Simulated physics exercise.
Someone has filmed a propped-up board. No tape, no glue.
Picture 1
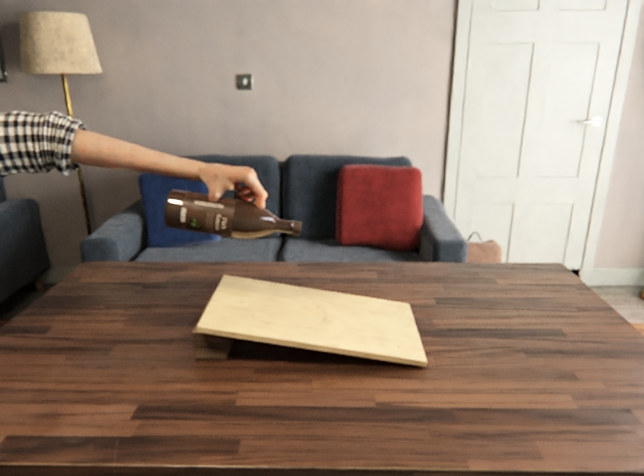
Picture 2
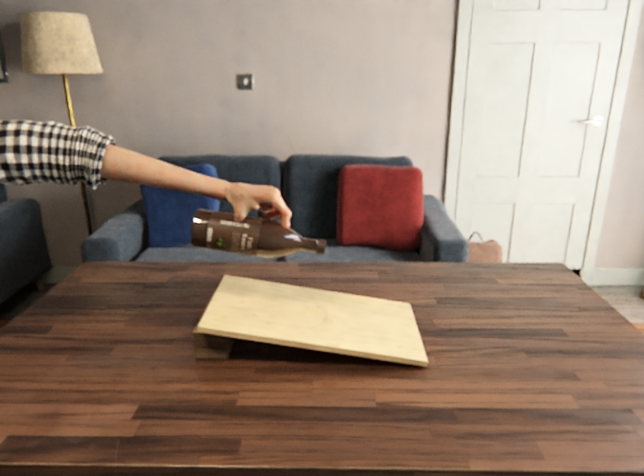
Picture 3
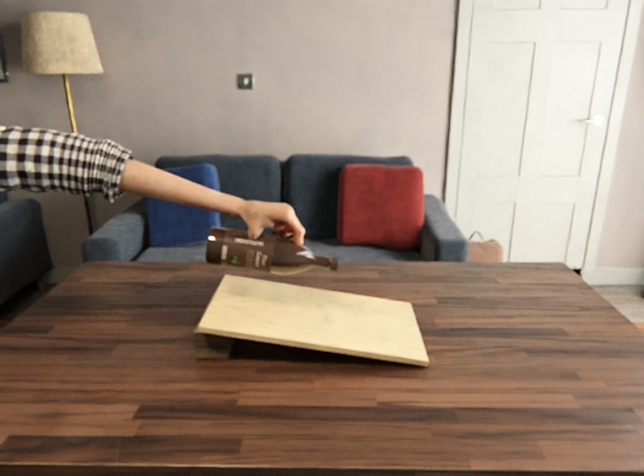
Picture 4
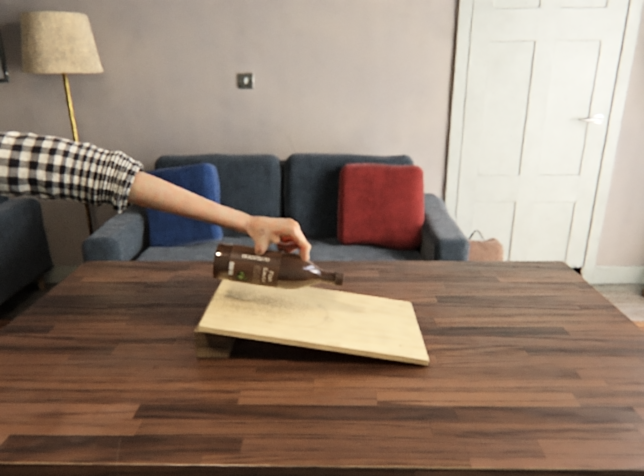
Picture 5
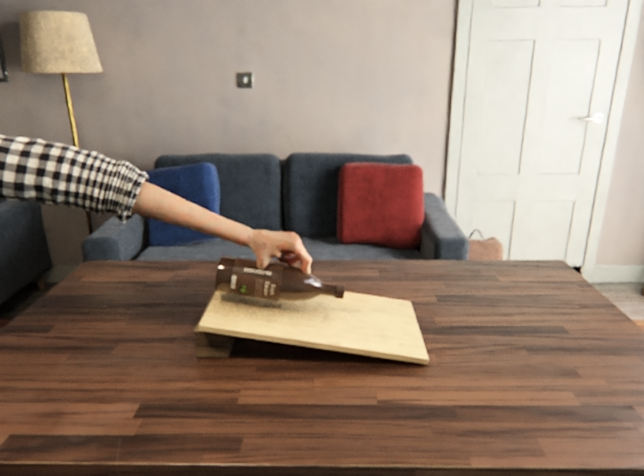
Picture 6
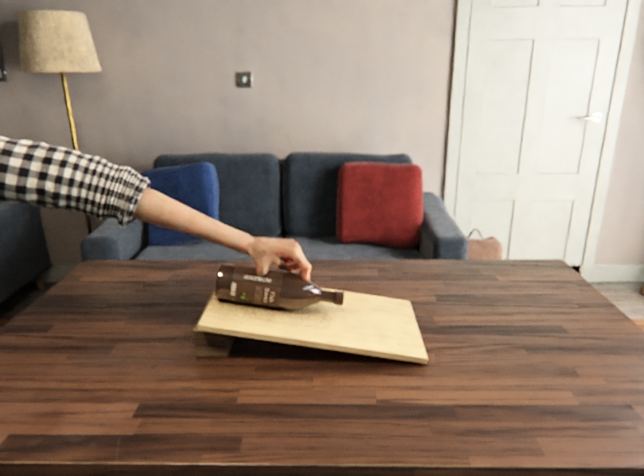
At the start, a hand in a black-and-white checked sleeve holds a brown bottle on its side above a sloping board on a wooden table. The arm moves the bottle rightward and down, then lowers it to the board's surface, where the hand stays on it.
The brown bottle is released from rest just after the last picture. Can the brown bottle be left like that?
It stays where it is put.
Then, 0.20 s on from there, no change.
Then, 0.40 s on from there, brown bottle resting near (282, 290).
In the end, it is unmoved. At the end, from the last picture's camera, brown bottle near (282, 290). The brown bottle keeps its place.
